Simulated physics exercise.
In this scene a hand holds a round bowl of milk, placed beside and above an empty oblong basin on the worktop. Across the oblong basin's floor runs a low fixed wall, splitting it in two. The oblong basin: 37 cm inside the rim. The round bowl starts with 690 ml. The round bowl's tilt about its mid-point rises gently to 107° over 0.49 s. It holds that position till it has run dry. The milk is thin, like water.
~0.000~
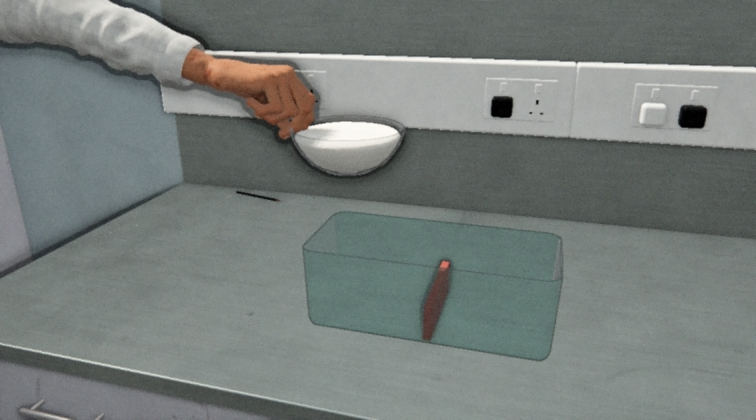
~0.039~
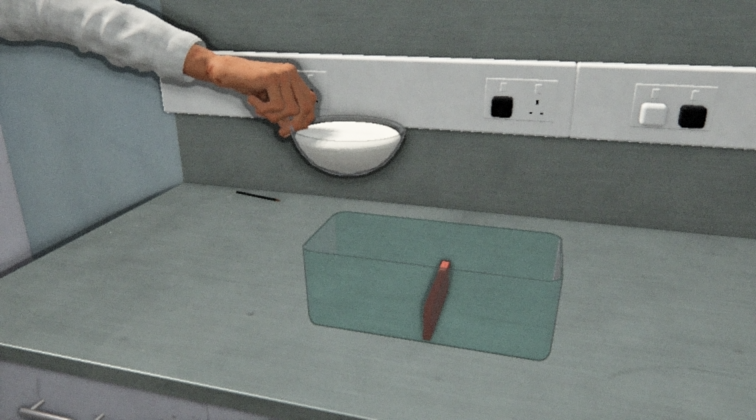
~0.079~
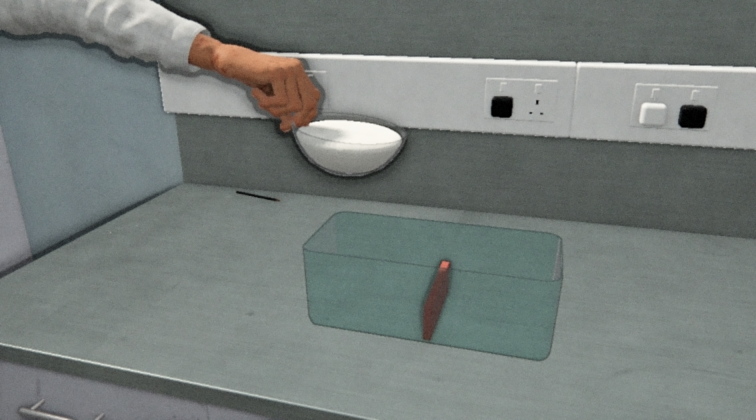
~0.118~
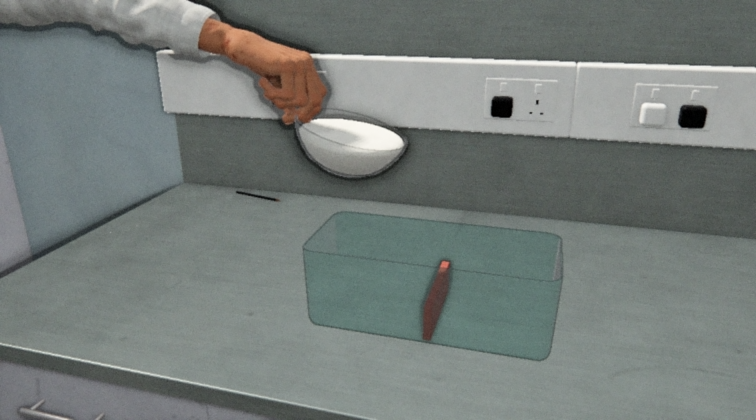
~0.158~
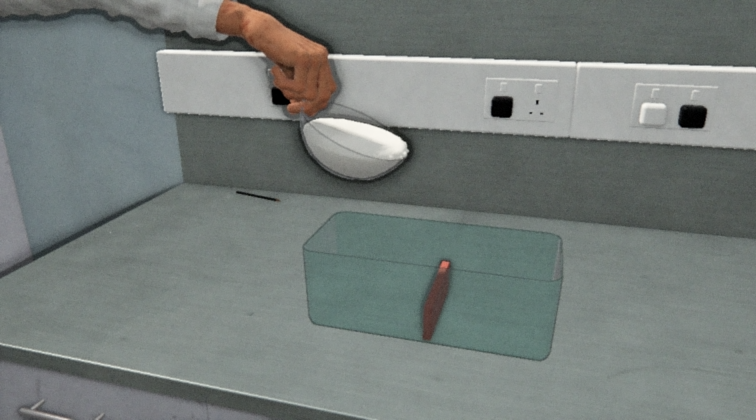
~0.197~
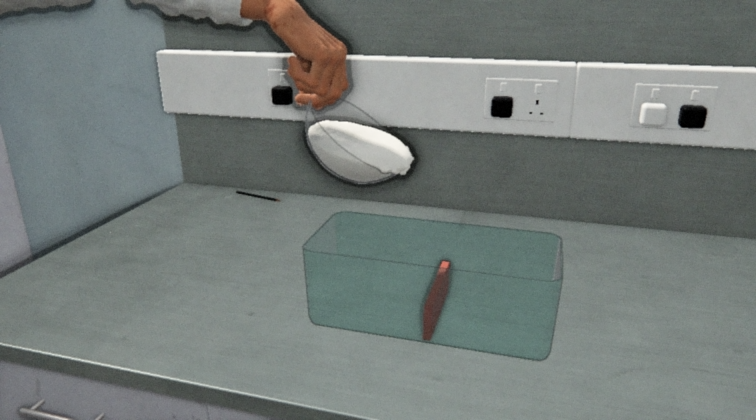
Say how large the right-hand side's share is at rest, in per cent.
Its share is roughly 23 per cent.
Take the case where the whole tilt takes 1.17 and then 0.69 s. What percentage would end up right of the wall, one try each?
Around 55 per cent first, around 40 per cent next.
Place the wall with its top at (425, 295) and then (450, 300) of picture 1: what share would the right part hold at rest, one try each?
First 60, then 25 per cent.
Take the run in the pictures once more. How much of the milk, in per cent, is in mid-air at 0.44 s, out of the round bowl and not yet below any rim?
Roughly 22 %.
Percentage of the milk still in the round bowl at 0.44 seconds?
About 1 per cent.
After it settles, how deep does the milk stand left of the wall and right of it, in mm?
Roughly 16 mm on the left side and 6 mm on the right side.
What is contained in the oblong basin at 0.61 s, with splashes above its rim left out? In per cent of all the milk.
94 %, more or less.
By 0.44 s the tilt is 104° and 1 per cent is still to pour, 59 is left of the wall and 19 right of it.
By 0.61 s the tilt is 107° and 0 per cent is still to pour, 72 is left of the wall and 22 right of it.
By 0.79 s the tilt is 107° and 0 per cent is still to pour, 67 is left of the wall and 22 right of it.
By 0.99 s the tilt is 107° and 0 per cent is still to pour, 69 is left of the wall and 23 right of it.
At rest 69 per cent lies left of the wall, 23 right of it and 8 outside.
